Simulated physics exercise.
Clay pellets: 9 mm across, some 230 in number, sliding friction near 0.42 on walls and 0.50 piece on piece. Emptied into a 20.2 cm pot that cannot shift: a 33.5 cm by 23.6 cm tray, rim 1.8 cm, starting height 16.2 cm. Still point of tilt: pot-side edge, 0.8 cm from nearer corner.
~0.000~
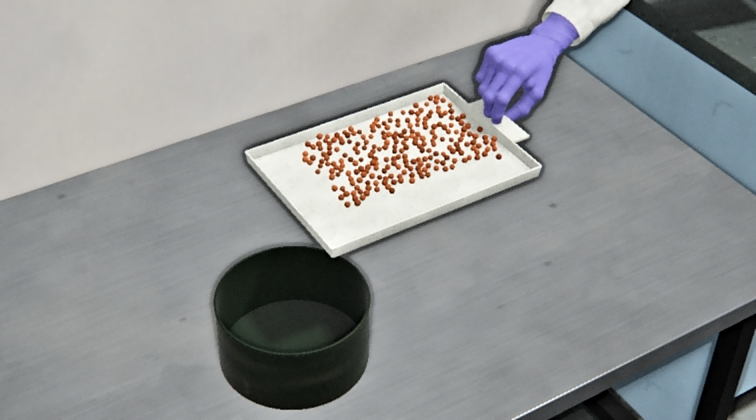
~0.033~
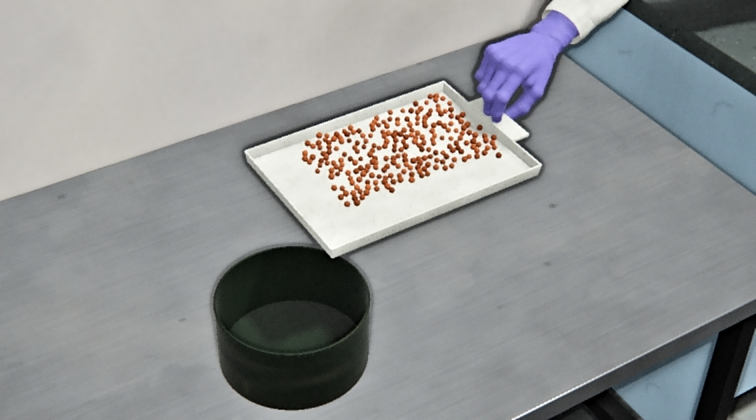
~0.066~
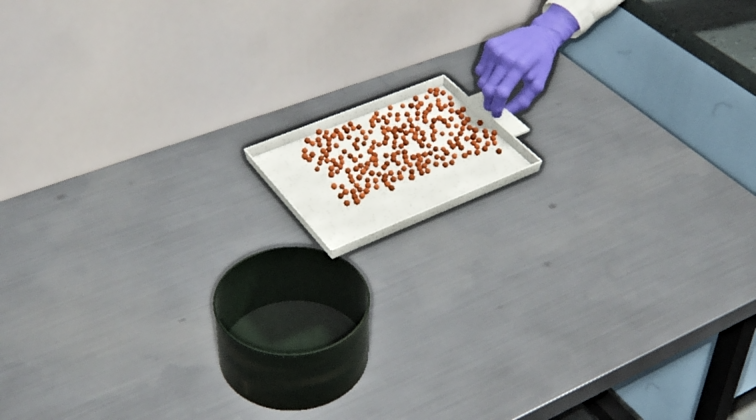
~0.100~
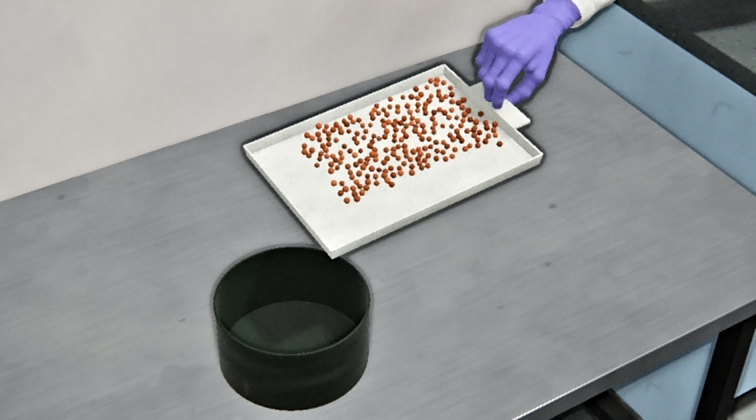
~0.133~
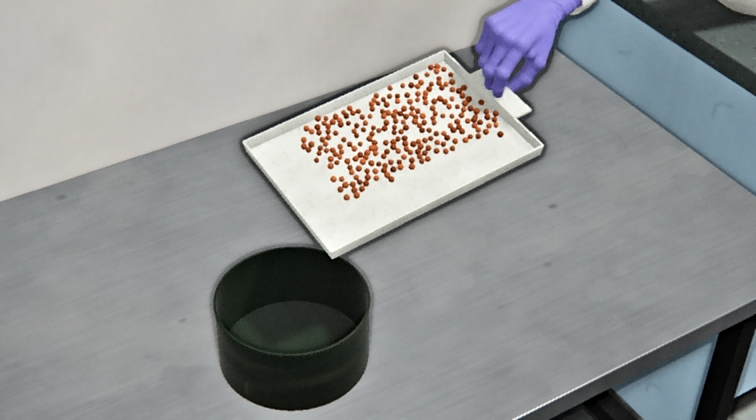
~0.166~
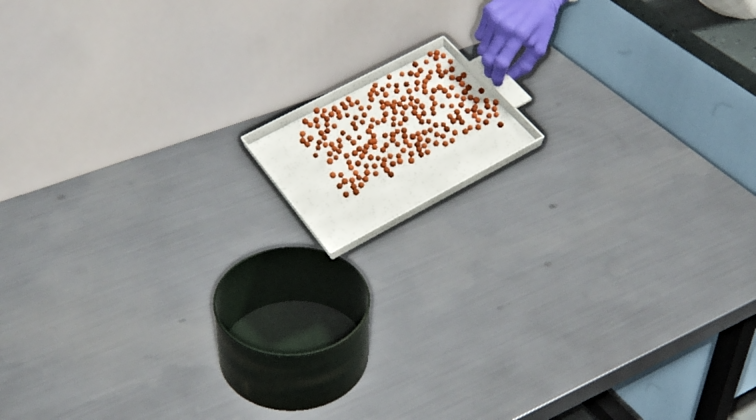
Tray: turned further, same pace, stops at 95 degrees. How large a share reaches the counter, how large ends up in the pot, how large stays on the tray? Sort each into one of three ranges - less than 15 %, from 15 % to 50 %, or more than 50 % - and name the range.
Ranges: Counter: Less than 15 %; pot: More than 50 %; tray: Less than 15 %.
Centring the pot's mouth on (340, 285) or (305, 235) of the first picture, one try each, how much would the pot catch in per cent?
That gives roughly 80 per cent and then 0 per cent.
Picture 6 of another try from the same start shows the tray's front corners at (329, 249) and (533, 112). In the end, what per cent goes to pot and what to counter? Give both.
Pot 15, counter 85.
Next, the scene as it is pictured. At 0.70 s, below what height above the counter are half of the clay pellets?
I'd put it near 20 cm.
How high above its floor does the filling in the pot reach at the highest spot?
It stands at some 2.5 cm.
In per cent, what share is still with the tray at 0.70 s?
I'd say close to 75 per cent.
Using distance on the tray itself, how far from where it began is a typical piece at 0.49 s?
Displacement on the tray: Roughly 7 cm.
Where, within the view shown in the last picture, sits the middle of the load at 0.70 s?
Somewhere about (324, 253) in the last view.
After 0.49 s, tilt 54 degrees; the tray holds 100 %, the pot 0 %.
Then, at 0.70 s, tilt 80 degrees; the tray holds 75 %, the pot 5 %.
After 1.03 s, tilt 95 degrees; the tray holds 10 %, the pot 85 %.
In the end, at 2.1 s, counter 5 %, pot 95 %, tray 0 %.
